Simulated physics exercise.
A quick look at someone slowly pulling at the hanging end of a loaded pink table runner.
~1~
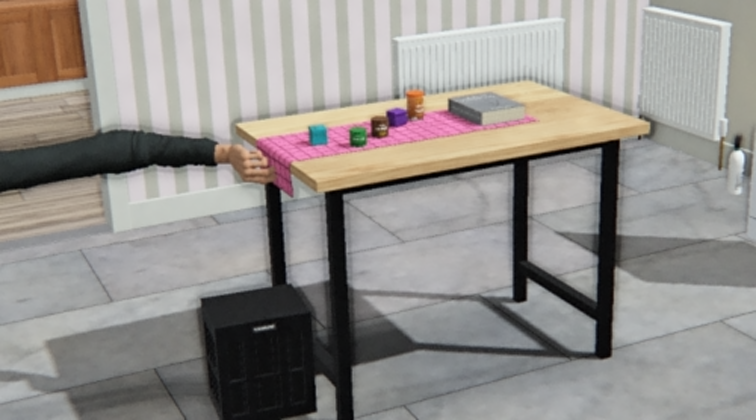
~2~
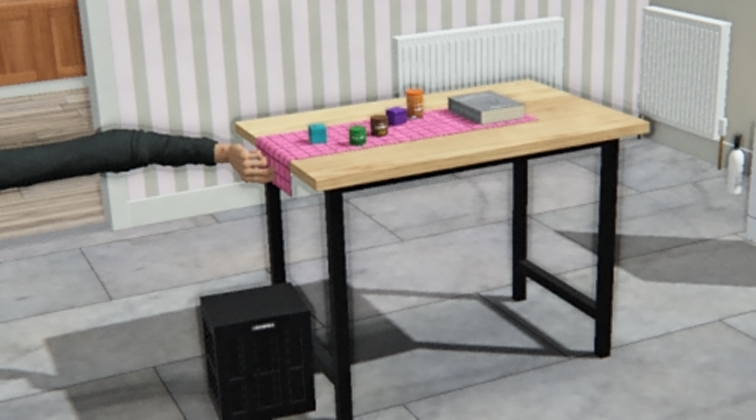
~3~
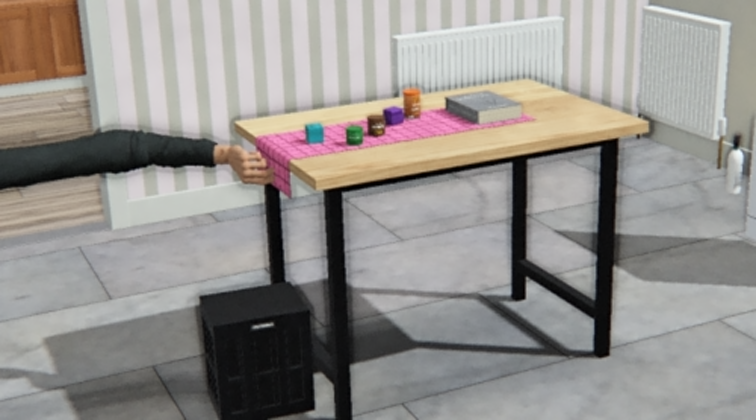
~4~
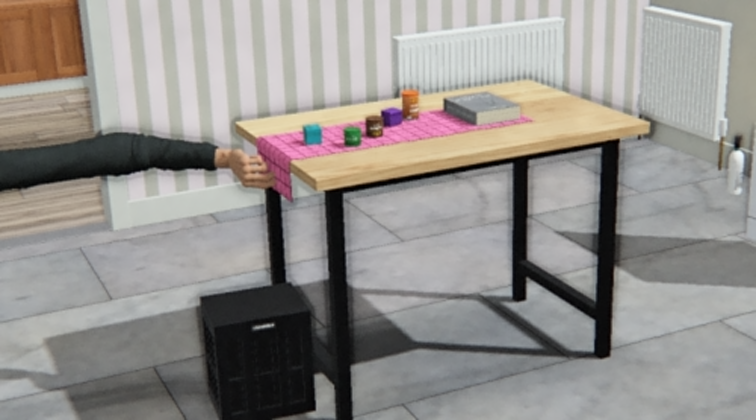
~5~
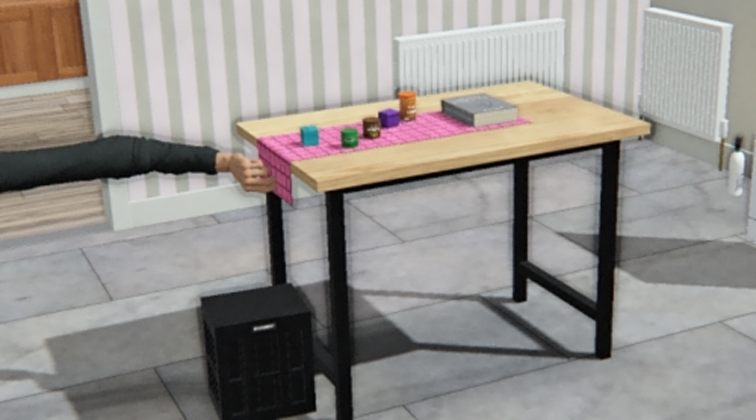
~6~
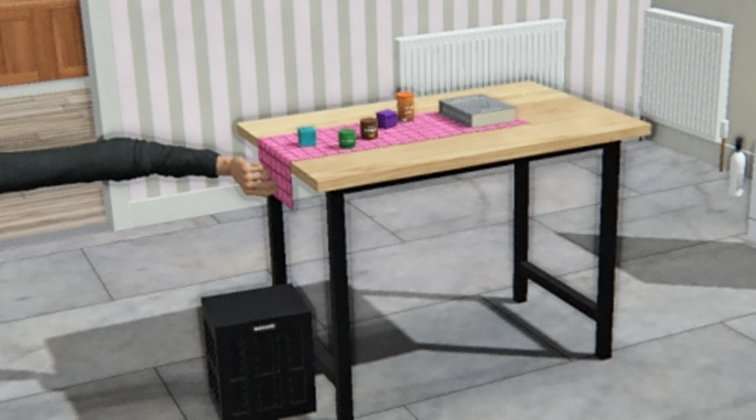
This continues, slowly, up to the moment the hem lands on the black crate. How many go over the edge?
The answer is three.
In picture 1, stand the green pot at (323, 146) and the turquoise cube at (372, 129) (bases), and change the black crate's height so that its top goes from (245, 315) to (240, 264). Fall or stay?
The green pot comes down, the turquoise cube stays on.
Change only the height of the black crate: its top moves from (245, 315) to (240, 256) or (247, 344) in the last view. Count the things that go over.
Over the edge go 1 and 4.
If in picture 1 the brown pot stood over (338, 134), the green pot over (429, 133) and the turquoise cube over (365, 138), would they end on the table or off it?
The brown pot is carried off, the green pot stays on, the turquoise cube comes down.
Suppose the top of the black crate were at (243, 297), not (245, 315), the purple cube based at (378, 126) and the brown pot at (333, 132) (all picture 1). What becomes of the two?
The purple cube remains up, the brown pot comes down.
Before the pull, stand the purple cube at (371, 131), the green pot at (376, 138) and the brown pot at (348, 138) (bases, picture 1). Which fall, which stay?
The purple cube is carried off; the green pot falls; the brown pot falls.
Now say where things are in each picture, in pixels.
In the first frame, hem (293, 198); turquoise cube (318, 127); green pot (358, 129); brown pot (379, 118); purple cube (396, 110); orange can (415, 92); top of the crate (245, 315).
In the second frame, hem (292, 197); turquoise cube (317, 126).
In the third frame, hem (291, 199); green pot (354, 128).
In the fourth frame, hem (293, 202); brown pot (374, 118); top of the crate (244, 314).
In the fifth frame, hem (293, 207); purple cube (389, 111).
In the sixth frame, hem (294, 211); turquoise cube (307, 128); green pot (347, 131); brown pot (369, 120); purple cube (386, 112); orange can (405, 94).
A little later, hem near (278, 255); turquoise cube gone.
Next, hem on the crate; turquoise cube, green pot and brown pot gone.
When it is over, hem on the crate; turquoise cube, green pot and brown pot gone. Over the edge go three.
